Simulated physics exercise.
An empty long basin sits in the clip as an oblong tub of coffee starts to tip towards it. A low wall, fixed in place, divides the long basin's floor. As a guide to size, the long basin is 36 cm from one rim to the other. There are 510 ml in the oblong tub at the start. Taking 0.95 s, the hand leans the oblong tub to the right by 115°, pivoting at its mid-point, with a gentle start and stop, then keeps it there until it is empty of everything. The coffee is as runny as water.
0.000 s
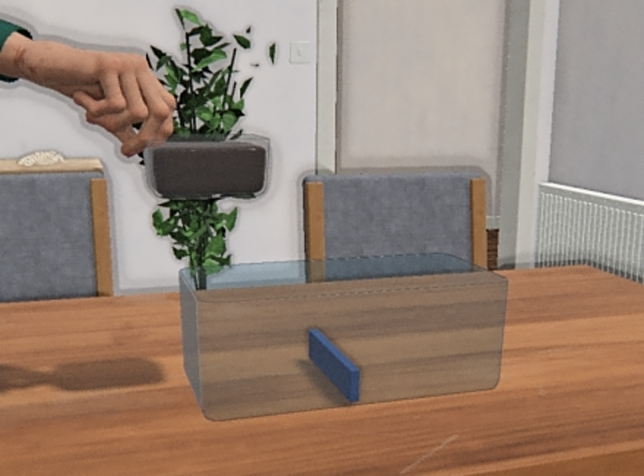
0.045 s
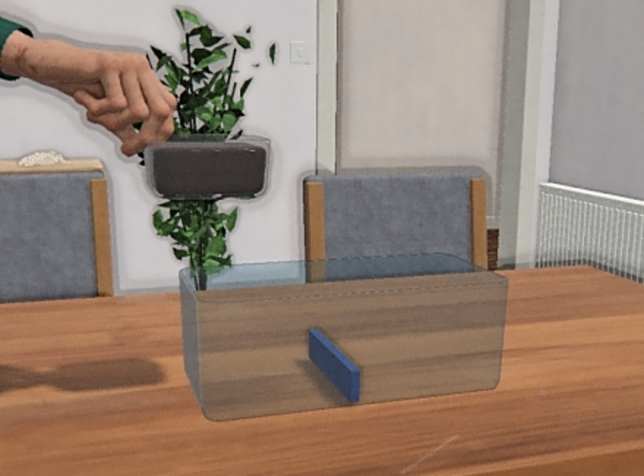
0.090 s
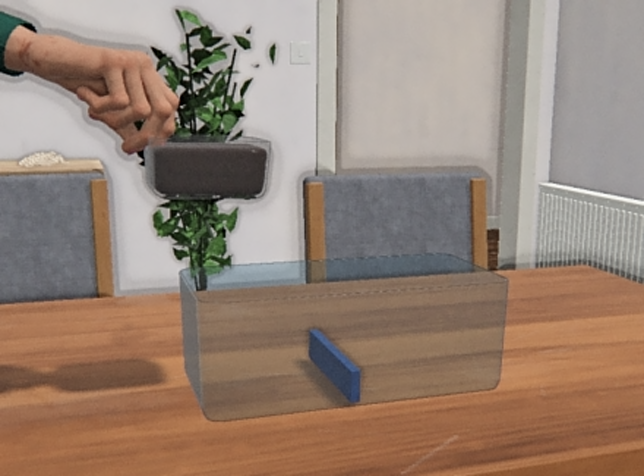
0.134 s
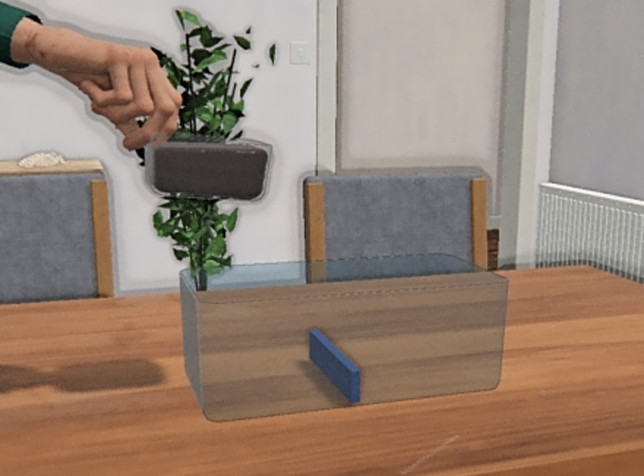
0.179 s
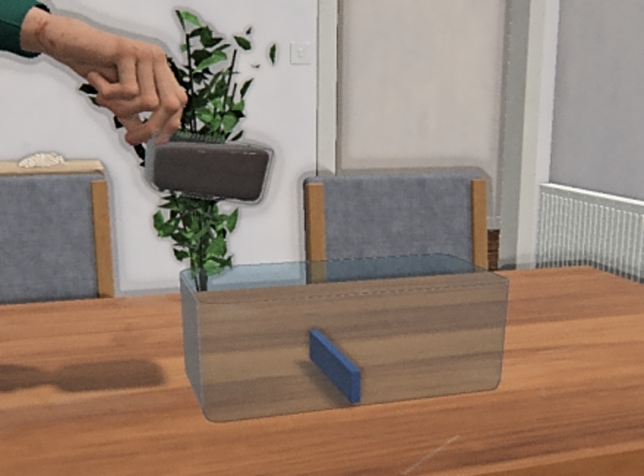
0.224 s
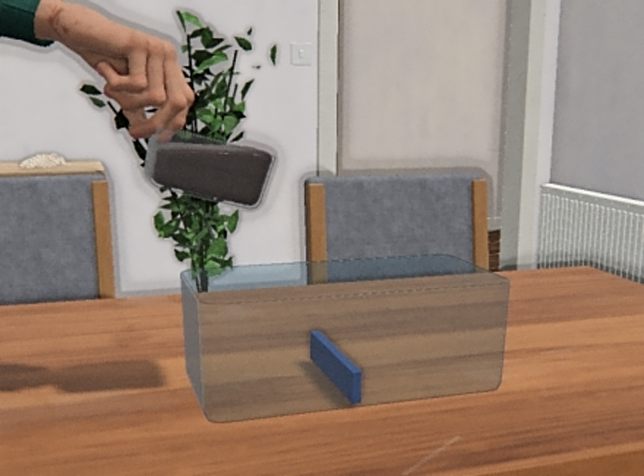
We see a hand holding a small dark tub above the left side of a long, clear, empty basin with a low blue wall on its floor, then slowly leaning the tub slightly to the right.
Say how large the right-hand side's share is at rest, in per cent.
Its share is roughly 30 per cent.
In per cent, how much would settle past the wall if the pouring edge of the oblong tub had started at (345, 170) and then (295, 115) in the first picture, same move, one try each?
90 per cent first, 75 per cent second.
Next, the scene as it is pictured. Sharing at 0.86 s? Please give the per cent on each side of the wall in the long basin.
I'd put the left at some 64 and the right at some 30.
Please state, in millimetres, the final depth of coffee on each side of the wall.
The left ends up at roughly 14 mm, with the right at roughly 6 mm.
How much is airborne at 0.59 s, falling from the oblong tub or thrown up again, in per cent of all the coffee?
I'd say close to 42 per cent.
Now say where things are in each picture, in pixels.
Tilt 0°; pouring edge (262, 139); surface from (148, 147) to (259, 145); the long basin's rim runs from (188, 286) to (478, 268); the wall's top is at (332, 350), in the first frame.
Tilt 1°; pouring edge (262, 140); surface from (148, 147) to (259, 147), in the second frame.
Tilt 3°; pouring edge (263, 142); surface from (149, 147) to (259, 147), in the third frame.
Tilt 6°; pouring edge (264, 145); surface from (150, 147) to (260, 149), in the fourth frame.
Tilt 10°; pouring edge (265, 150); surface from (151, 147) to (262, 150), in the fifth frame.
Tilt 15°; pouring edge (267, 156); surface from (153, 148) to (265, 152), in the sixth frame.
Then, 0.59 s in, the tilt is 79° and 28 per cent is still to pour, 23 is left of the wall and 8 right of it.
Then, 0.86 s in, the tilt is 113° and 2 per cent is still to pour, 64 is left of the wall and 29 right of it.
Then, 1.14 s in, the tilt is 115° and 0 per cent is still to pour, 69 is left of the wall and 30 right of it.
Then, 1.45 s in, the tilt is 115° and 0 per cent is still to pour, 69 is left of the wall and 30 right of it.
Finally, 69 per cent lies left of the wall, 30 right of it and 1 outside.
